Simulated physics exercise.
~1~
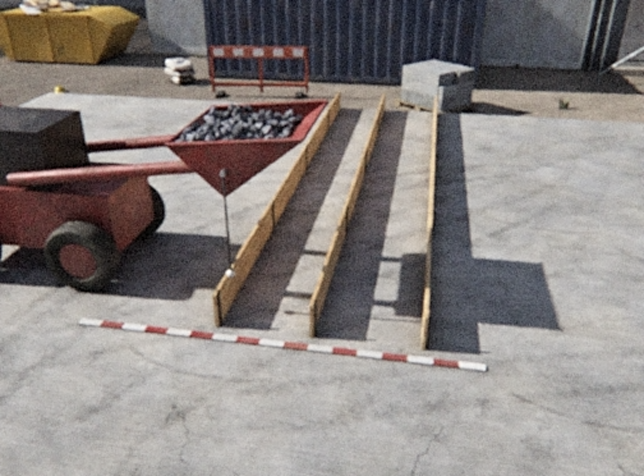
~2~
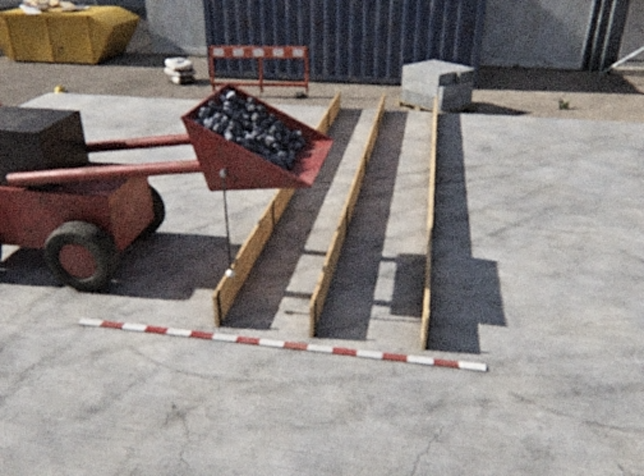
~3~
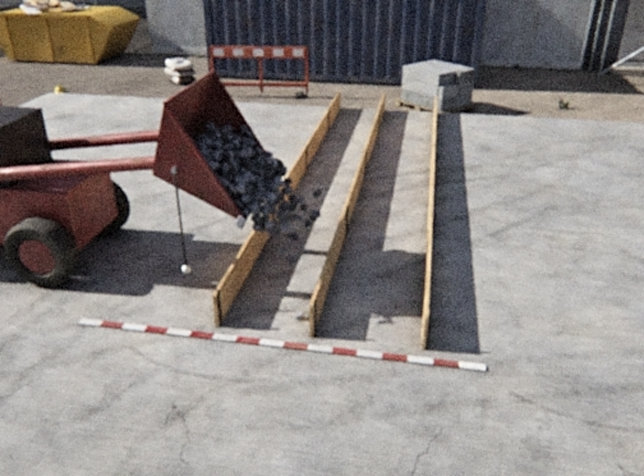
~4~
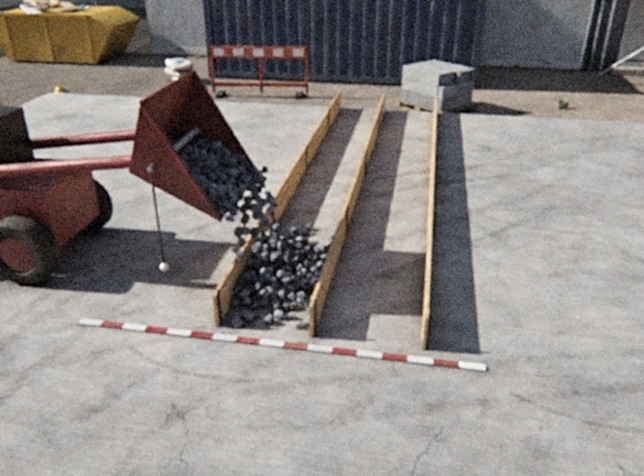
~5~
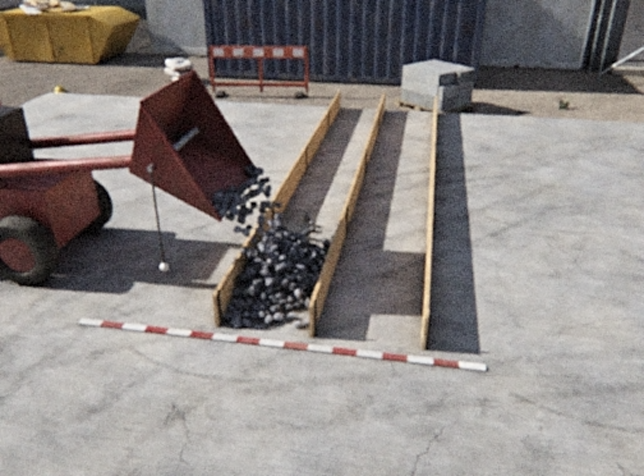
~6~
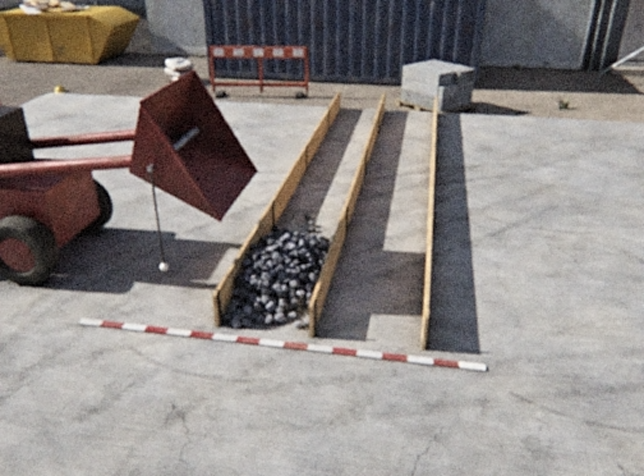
Red compact loader tipping its skip while backing left, pouring dark crushed rock into the nearer board-lined bay until the skip is empty.
